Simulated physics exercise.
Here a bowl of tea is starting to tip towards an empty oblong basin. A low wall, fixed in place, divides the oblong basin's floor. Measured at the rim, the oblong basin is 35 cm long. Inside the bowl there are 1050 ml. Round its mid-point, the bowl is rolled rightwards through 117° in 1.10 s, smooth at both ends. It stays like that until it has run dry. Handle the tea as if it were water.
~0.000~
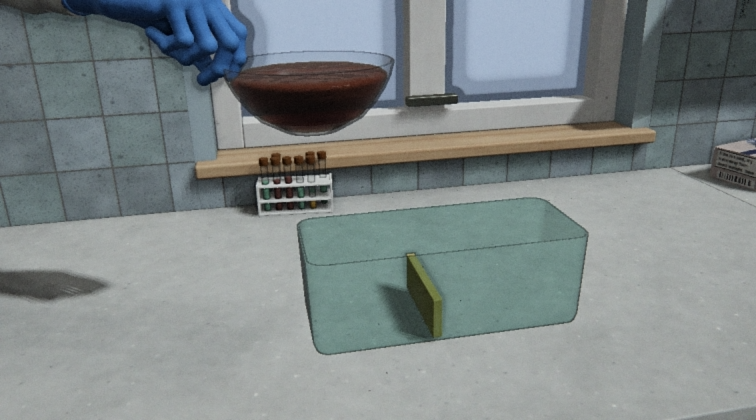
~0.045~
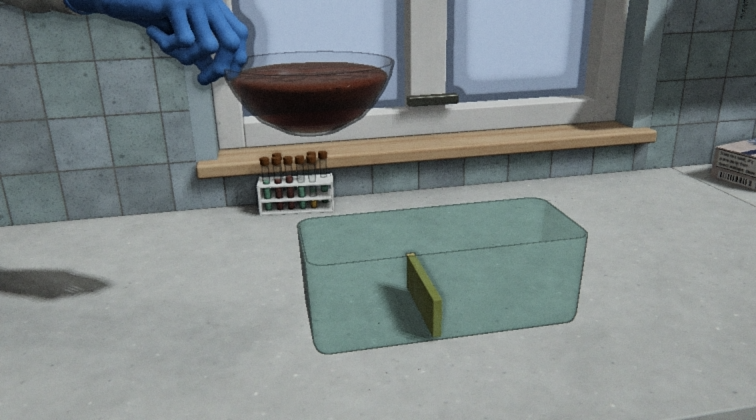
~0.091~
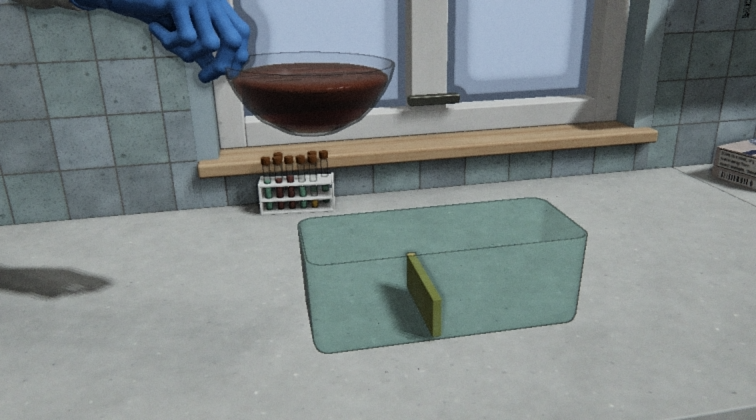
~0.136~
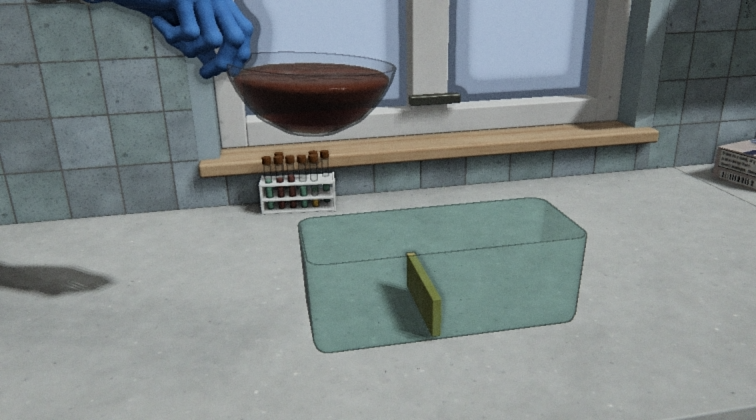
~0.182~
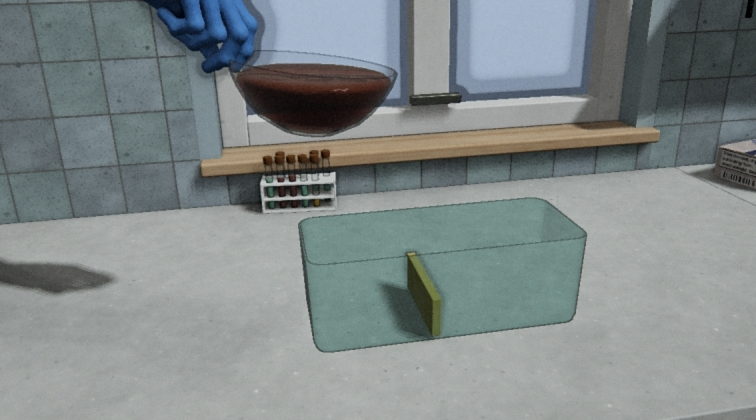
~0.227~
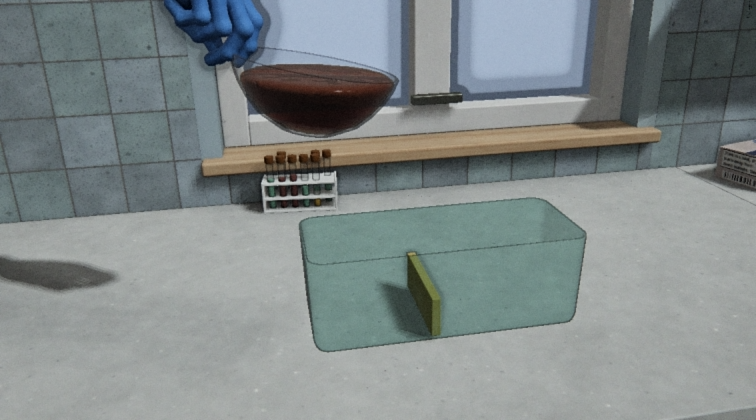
On a pale counter by a window, a blue-gloved hand was beside a glass bowl of dark reddish-brown tea, which slowly tilted a little to the right above an empty, clear greenish basin with a low divider.
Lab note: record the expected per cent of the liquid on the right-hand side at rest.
Expected right-hand share: 71 per cent.
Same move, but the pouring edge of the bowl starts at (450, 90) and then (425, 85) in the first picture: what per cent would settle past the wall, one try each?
It comes to 85 per cent, and then 85 per cent.
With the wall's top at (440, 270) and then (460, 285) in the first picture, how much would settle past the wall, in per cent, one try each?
The first gives near 55 per cent and the second near 40 per cent.
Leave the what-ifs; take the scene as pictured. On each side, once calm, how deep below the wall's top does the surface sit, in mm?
42 mm left, 26 mm right.
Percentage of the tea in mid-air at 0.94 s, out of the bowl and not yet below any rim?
I'd put it at about 1 per cent of the liquid.
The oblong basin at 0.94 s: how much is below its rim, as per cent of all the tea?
Reading: Approx. 94 %.
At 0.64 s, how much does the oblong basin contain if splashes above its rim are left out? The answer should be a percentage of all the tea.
Some 26 per cent.
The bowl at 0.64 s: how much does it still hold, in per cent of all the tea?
Near 24 in a hundred.
Then, 0.64 s in, the tilt is 73° and 24 per cent is still to pour, 1 is left of the wall and 24 right of it.
Then, 0.94 s in, the tilt is 111° and 0 per cent is still to pour, 23 is left of the wall and 70 right of it.
Then, 1.26 s in, the tilt is 117° and 0 per cent is still to pour, 23 is left of the wall and 71 right of it.
Then, 1.60 s in, the tilt is 117° and 0 per cent is still to pour, 23 is left of the wall and 71 right of it.
Finally, 23 per cent lies left of the wall, 71 right of it and 6 outside.
